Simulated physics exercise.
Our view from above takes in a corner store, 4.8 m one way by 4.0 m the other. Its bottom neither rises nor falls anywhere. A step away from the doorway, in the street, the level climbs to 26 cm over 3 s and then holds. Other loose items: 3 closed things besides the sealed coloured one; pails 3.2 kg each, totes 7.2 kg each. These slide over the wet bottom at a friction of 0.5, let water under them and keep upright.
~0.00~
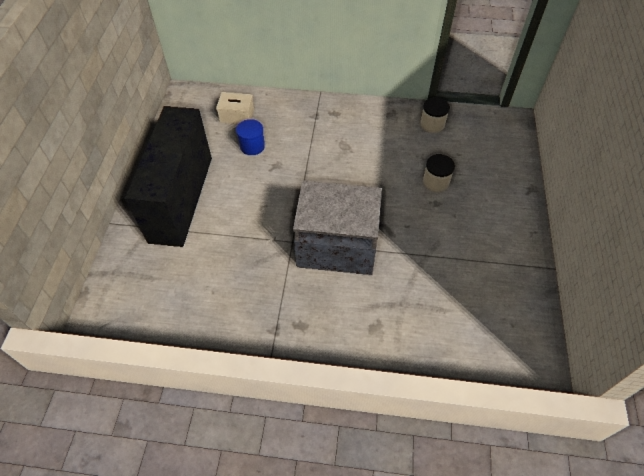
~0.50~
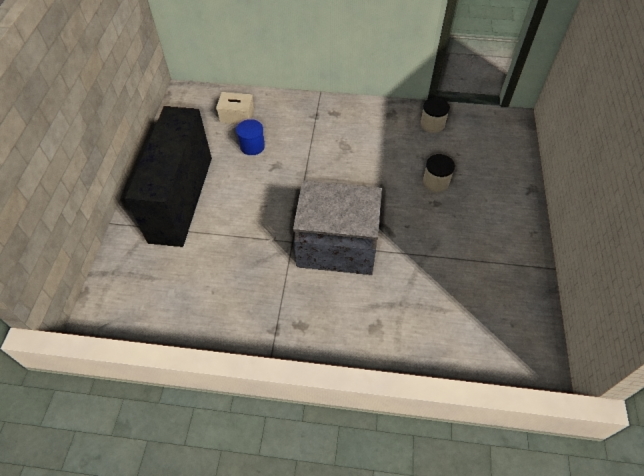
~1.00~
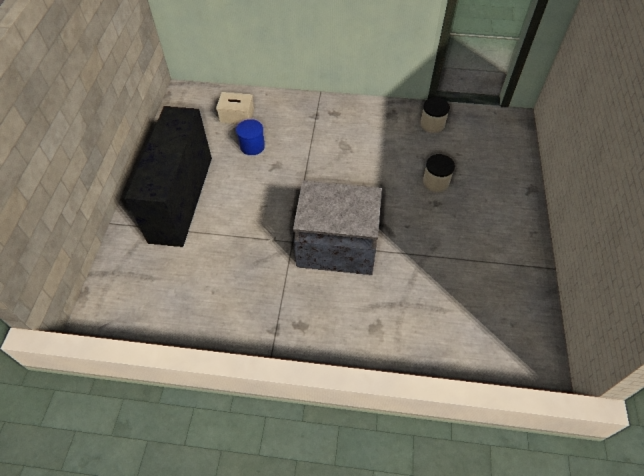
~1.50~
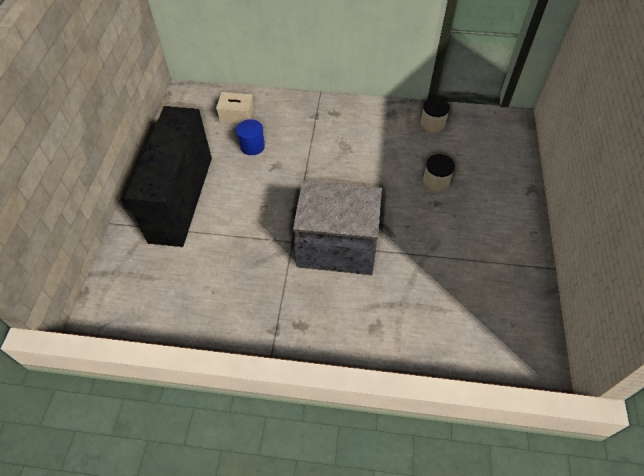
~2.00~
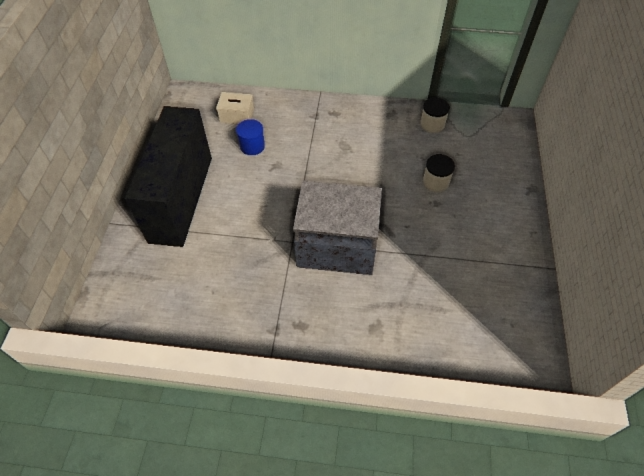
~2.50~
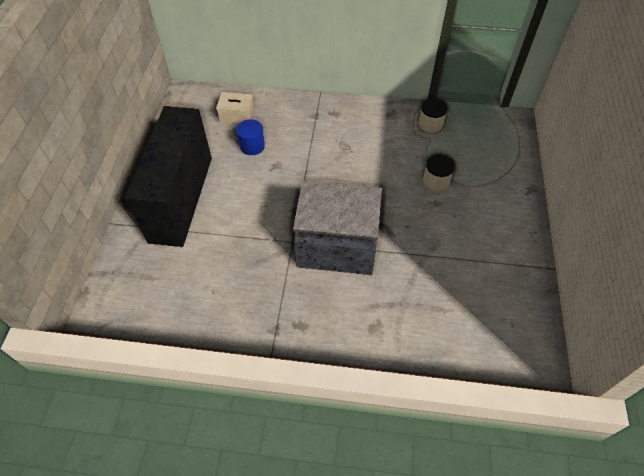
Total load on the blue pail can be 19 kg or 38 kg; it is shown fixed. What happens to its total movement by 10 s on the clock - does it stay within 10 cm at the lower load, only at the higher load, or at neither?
It stays within that distance at the lower load already.
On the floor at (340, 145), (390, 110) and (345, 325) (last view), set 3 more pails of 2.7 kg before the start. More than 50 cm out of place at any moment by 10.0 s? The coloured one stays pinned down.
First: Inside the limit; second: Inside the limit; third: Beyond the limit.
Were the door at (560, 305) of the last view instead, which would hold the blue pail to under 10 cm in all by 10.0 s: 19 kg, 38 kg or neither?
Under that setup, the light option succeeds.
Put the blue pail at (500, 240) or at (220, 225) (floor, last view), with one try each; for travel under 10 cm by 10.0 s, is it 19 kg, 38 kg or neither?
In turn: The lighter mass suffices; the lighter mass suffices.
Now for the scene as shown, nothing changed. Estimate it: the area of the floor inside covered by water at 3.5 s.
I'd put it close to 5.0 m2.
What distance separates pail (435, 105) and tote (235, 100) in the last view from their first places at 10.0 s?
First 100 cm, then 0 cm.
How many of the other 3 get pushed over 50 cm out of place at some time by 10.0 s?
That adds up to 2.
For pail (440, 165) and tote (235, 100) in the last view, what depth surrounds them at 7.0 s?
I'd estimate 3 cm for the first and 1 cm for the second.
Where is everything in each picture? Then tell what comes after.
In the first frame, the blue pail at (250, 129) rests on the ground; water covers 0.0 m2; 0 of 4 have shifted.
In the second frame, the blue pail at (250, 129) rests on the ground; 0.0 m2 under water; 0 of 4 have shifted.
In the third frame, the blue pail at (250, 129), on the bottom; water covers 0.0 m2; 0 of 4 have shifted.
In the fourth frame, the blue pail at (250, 129), on the bottom; 0.0 m2 under water; 0 of 4 have shifted.
In the fifth frame, the blue pail at (250, 129), on the bottom; water covers 0.3 m2; 0 of 4 have shifted.
In the sixth frame, the blue pail at (250, 129) rests on the ground; water covers 1.2 m2; 0 of 4 have shifted.
After 3.5 s the blue pail would be 0 cm from its start with 19 kg and 0 cm from its start with 38 kg; 0 cm of water round it then.
After 4.5 s the blue pail would be 0 cm from its start with 19 kg and 0 cm from its start with 38 kg; 0 cm of water round it then.
After 7.0 s the blue pail would be 0 cm from its start with 19 kg and 0 cm from its start with 38 kg; 2 cm of water round it then.
After 10.0 s the blue pail would be 0 cm from its start with 19 kg and 0 cm from its start with 38 kg; 4 cm of water round it then.
